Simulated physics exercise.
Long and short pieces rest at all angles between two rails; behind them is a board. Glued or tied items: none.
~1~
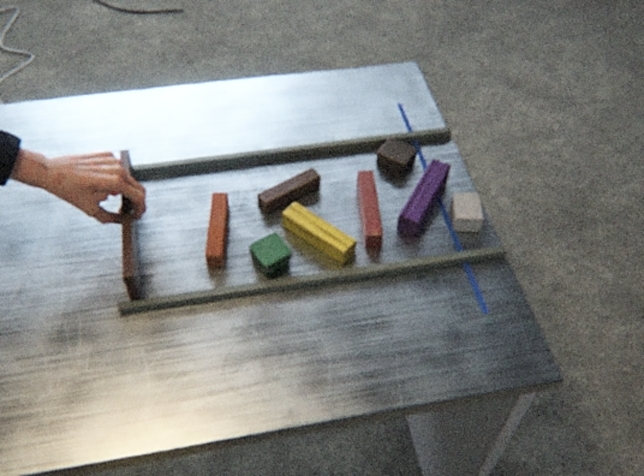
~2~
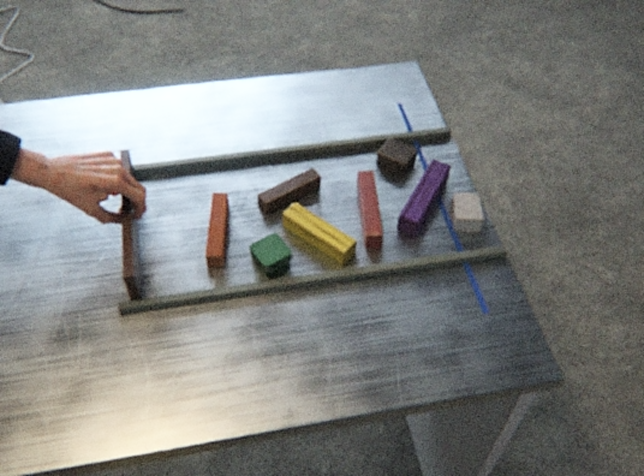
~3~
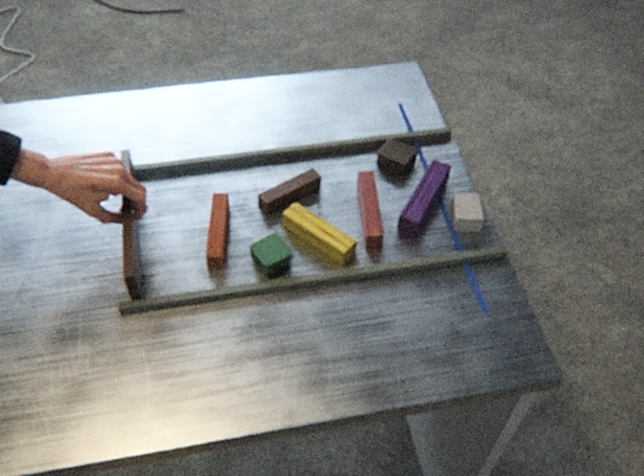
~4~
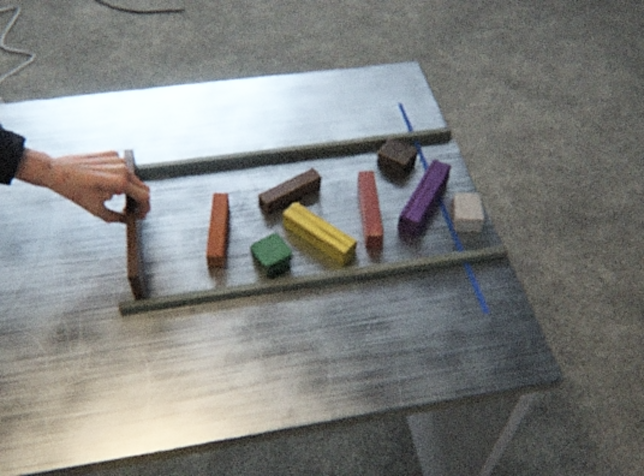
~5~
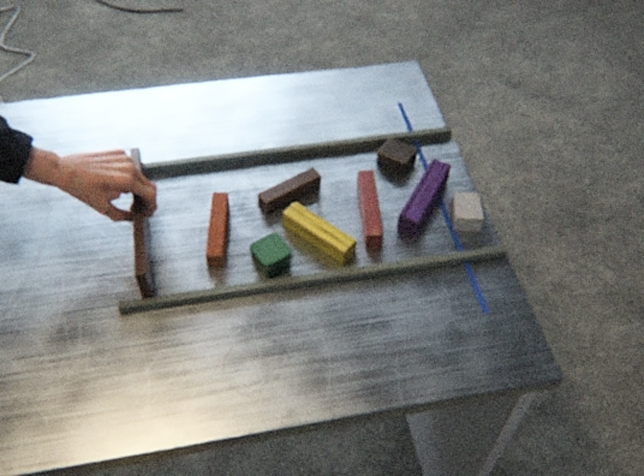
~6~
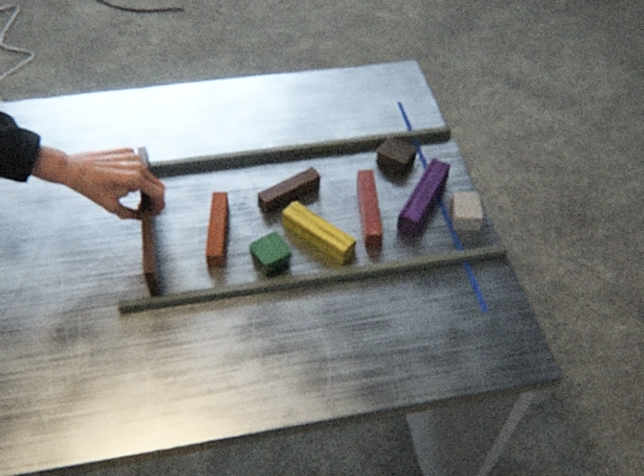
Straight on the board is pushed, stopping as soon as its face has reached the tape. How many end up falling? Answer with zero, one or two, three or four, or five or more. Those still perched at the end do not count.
I would say three or four fall.
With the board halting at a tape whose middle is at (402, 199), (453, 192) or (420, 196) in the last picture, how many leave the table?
It would be 1, 5 and 2.
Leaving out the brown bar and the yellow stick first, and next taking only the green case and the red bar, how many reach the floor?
The count is 2 in one try and 2 in the other, in that order.
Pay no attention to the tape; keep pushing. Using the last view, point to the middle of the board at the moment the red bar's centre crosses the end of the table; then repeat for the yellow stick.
The red bar puts it at (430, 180), the yellow stick at (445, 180).
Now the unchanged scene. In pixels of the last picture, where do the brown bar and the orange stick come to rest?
(440, 155) and (448, 195), roughly.
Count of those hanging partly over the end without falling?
2 of them.
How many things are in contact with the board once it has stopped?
It touches 3.
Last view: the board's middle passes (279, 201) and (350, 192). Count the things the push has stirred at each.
First 4 and then 6.
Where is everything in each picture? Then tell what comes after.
White block (467, 212); purple stick (424, 197); black block (396, 156); board (130, 222); tape (437, 195), in the first picture.
Purple stick (424, 197); orange stick (218, 229), in the second picture.
Black block (397, 156); brown bar (290, 190), in the third picture.
White block (467, 212); board (134, 221), in the fourth picture.
Purple stick (424, 196); yellow stick (319, 232), in the fifth picture.
White block (466, 211); purple stick (424, 196); black block (396, 155); board (149, 218); tape (437, 194), in the sixth picture.
Soon after, none off yet; white block at rest near (466, 211); purple stick at rest near (424, 196); black block at rest near (396, 155).
Then, none off yet; white block at rest near (466, 211); purple stick moved a little near (441, 192); black block at rest near (396, 155).
At rest, the number that fall off is three or four; fallen, red bar, purple stick and white block.
